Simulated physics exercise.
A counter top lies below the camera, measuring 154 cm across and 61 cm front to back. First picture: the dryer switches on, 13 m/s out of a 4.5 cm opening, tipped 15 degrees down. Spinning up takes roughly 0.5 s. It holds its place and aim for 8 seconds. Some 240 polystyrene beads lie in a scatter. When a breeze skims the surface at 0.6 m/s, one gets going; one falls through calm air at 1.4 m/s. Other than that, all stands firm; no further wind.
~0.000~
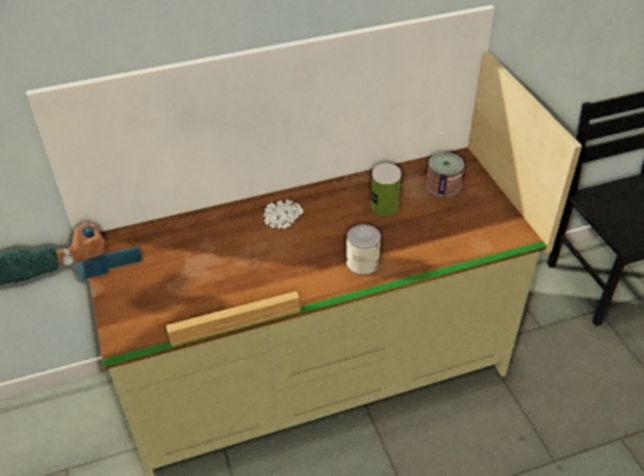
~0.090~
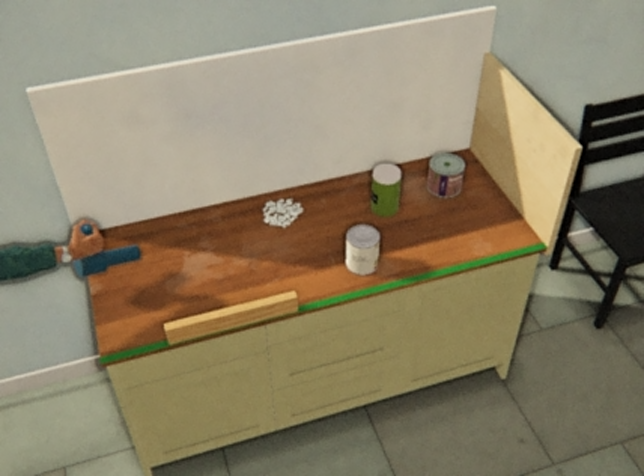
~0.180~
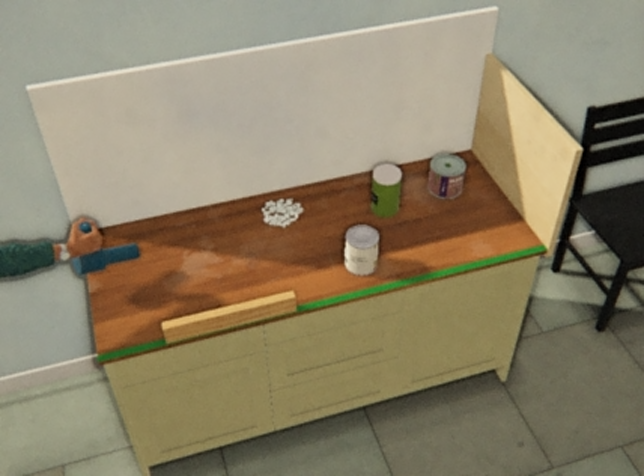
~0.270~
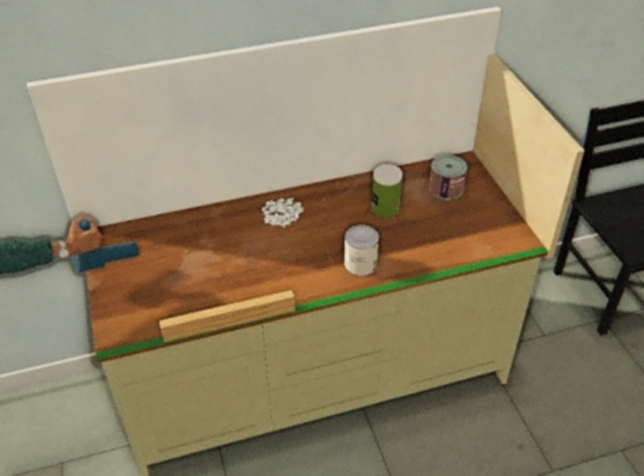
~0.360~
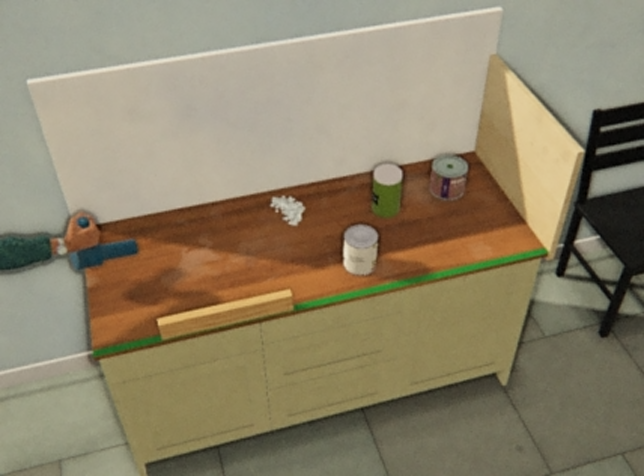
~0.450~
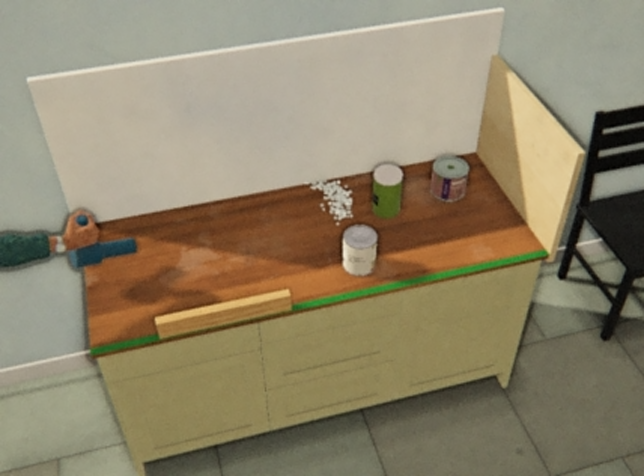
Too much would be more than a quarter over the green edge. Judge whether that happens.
Judgement: It happens.
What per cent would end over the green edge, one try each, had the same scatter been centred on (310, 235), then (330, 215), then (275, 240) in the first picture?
In that order: 80 %, 90 %, 90 %.
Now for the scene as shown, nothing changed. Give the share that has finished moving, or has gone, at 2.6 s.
That works out to some 80 %.
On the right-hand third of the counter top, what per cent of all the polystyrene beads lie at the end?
I'd put it at about 5 percent.
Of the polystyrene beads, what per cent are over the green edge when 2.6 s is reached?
Share: Around 80 percent.
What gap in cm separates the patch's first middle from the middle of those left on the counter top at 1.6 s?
It comes to near 65 cm.
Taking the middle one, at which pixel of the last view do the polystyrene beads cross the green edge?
The middle crossing sits close to (495, 267) in the last picture.
After 1.6 s, 64 % are over the green edge; the middle of those still in play is near (464, 218); 56 % have settled or left.
After 2.6 s, 84 % are over the green edge; the middle of those still in play is near (432, 211); 82 % have settled or left.
After 4.4 s, 88 % are over the green edge; 88 % have settled or left.
After 8.0 s, at the end, 90 % are over the green edge.
